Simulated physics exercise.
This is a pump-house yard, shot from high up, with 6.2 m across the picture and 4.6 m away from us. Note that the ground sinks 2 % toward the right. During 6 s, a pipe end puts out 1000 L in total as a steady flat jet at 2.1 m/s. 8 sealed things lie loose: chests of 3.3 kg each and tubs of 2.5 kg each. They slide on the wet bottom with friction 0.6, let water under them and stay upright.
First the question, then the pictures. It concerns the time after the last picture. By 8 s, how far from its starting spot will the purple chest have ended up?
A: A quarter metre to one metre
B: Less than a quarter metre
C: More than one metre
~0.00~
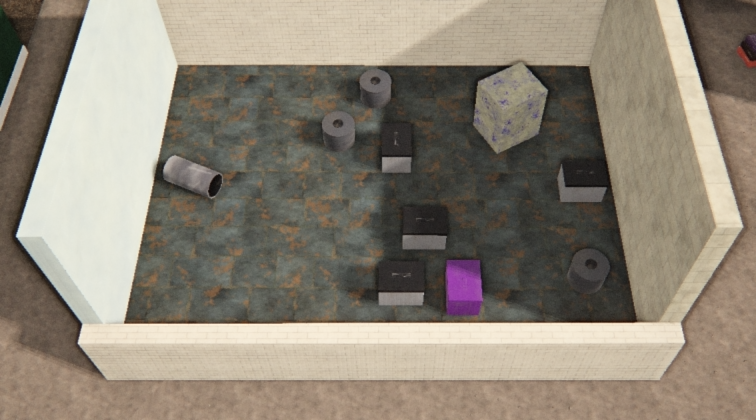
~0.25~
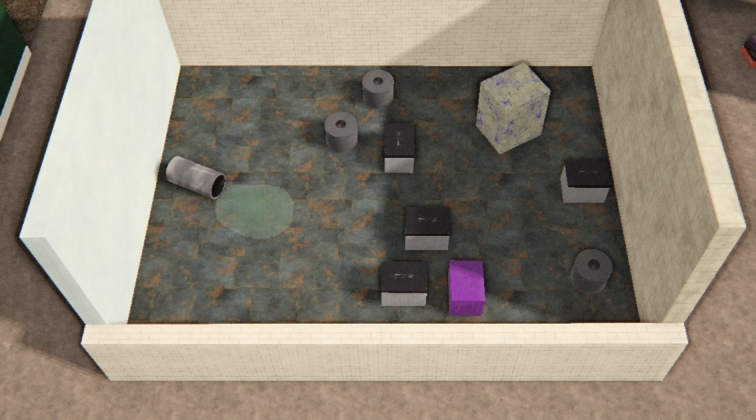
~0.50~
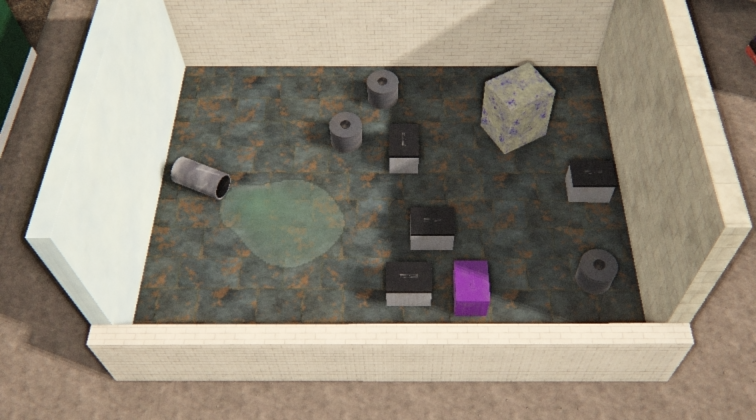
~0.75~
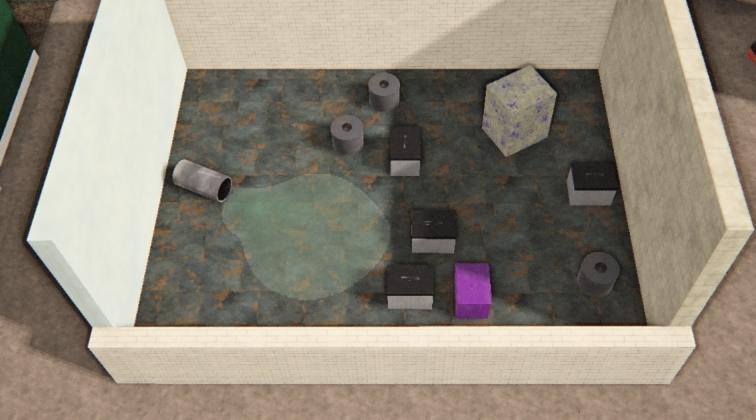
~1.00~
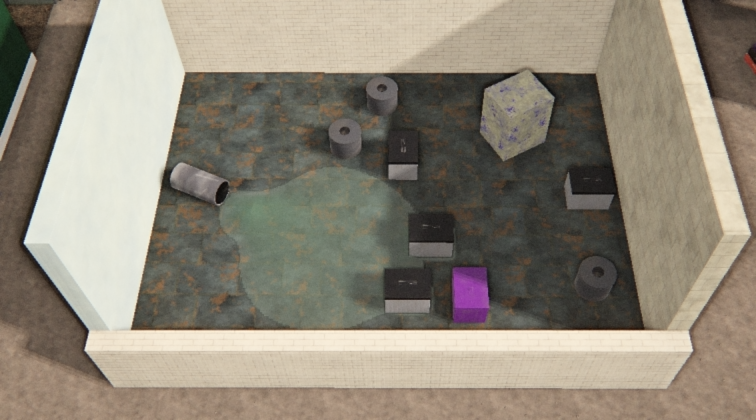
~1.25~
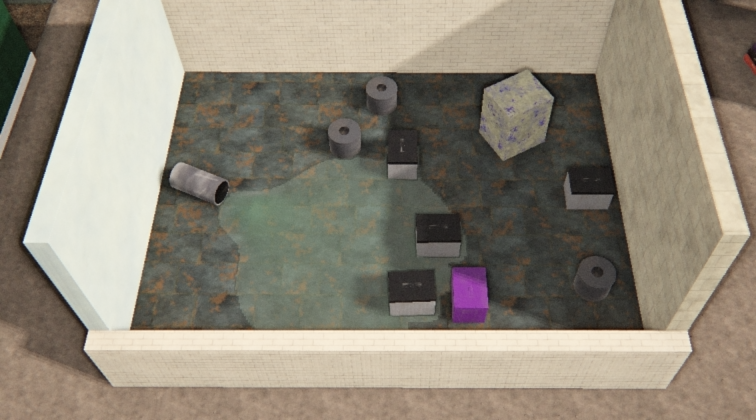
More than one metre (C).
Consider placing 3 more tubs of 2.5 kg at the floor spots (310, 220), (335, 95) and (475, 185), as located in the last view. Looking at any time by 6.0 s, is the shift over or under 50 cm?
In that order: Over, short of it, past it.
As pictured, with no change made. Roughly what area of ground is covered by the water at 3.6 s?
About 17 m2.
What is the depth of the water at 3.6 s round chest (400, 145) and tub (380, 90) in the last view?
Around 3 cm and 0 cm.
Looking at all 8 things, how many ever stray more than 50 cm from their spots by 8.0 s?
By my count, 6.
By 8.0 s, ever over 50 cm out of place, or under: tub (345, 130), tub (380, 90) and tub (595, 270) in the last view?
First does not reach it, second does not reach it, third exceeds it.
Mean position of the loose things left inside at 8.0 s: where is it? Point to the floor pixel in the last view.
Near (495, 140).
After 1.8 s the purple chest is near (484, 293), 0.2 m from its start, aground; 1 afloat.
After 3.6 s the purple chest is near (626, 307), 1.8 m from its start, afloat; 6 afloat.
After 5.6 s the purple chest is near (622, 275), 1.8 m from its start, afloat; 5 afloat.
After 8.0 s the purple chest is near (590, 168), 2.4 m from its start, afloat; 6 afloat.
